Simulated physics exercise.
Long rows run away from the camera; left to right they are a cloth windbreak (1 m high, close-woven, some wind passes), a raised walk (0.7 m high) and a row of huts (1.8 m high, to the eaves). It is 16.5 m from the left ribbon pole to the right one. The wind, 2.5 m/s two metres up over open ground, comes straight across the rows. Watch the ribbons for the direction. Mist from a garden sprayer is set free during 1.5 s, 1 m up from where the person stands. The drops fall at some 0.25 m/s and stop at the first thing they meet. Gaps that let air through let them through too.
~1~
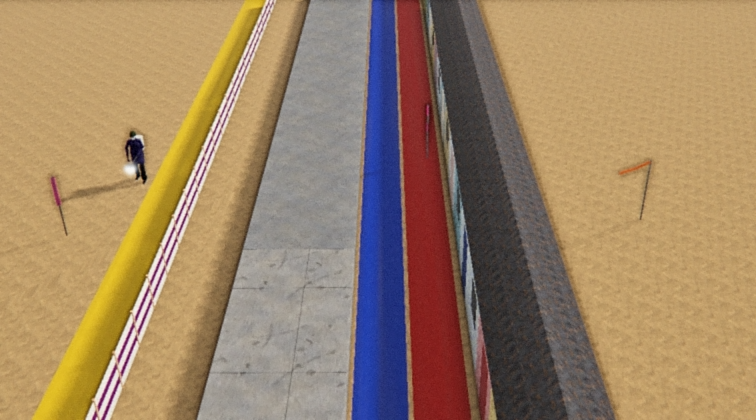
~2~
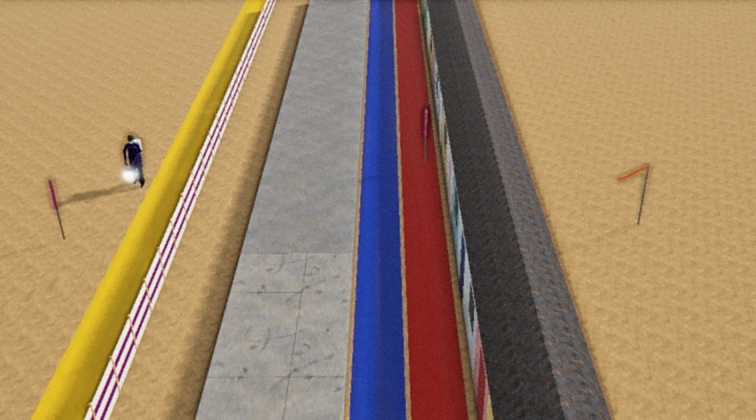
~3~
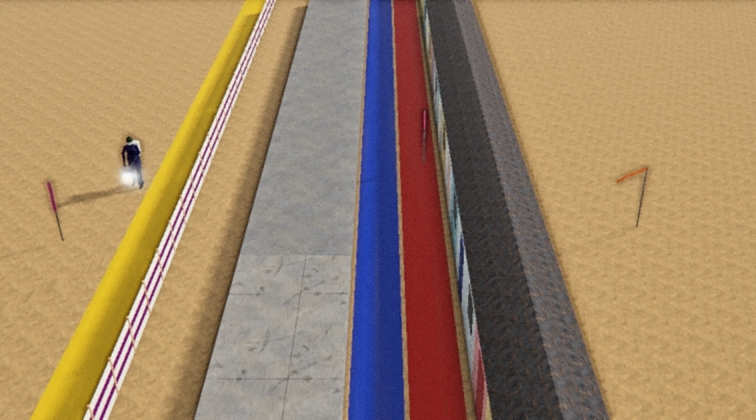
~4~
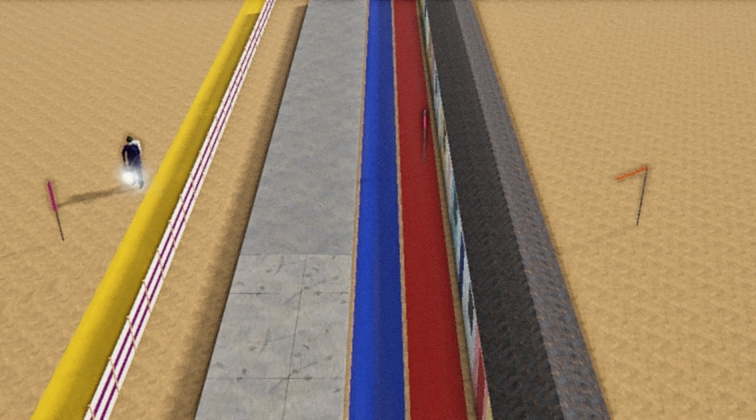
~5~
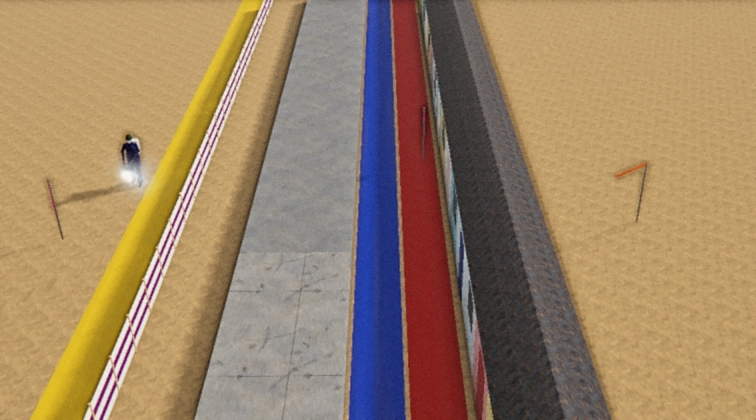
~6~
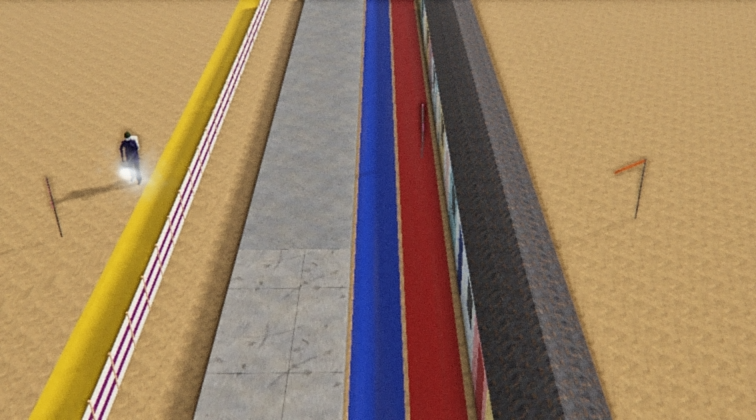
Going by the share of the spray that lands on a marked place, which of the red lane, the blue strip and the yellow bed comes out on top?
The yellow one.
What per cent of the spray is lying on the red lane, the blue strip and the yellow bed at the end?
About 1 % red, 2 % blue, 30 % yellow.
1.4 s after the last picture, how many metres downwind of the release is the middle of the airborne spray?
About 0.5 m.
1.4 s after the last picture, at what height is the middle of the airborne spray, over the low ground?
Roughly 0.8 m up.
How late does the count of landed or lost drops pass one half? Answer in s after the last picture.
At about 6.0 s.
Then, 1.4 s after the last picture, 0 % lies on the blue strip, 0 % on the red lane and 7 % on the yellow bed; 9 % has touched down or left; the middle of what still flies is 0.8 m above the low ground, near (149, 173).
Then, 2.9 s after the last picture, 0 % lies on the blue strip, 0 % on the red lane and 20 % on the yellow bed; 28 % has touched down or left; the middle of what still flies is 0.9 m above the low ground, near (164, 171).
Then, 6.9 s after the last picture, 0 % lies on the blue strip, 0 % on the red lane and 27 % on the yellow bed; 57 % has touched down or left; the middle of what still flies is 1.2 m above the low ground, near (173, 163).
Then, 18.9 s after the last picture, 1 % lies on the blue strip, 0 % on the red lane and 30 % on the yellow bed; 90 % has touched down or left.
Then, 43.9 s after the last picture, 2 % lies on the blue strip, 1 % on the red lane and 30 % on the yellow bed; 100 % has touched down or left.
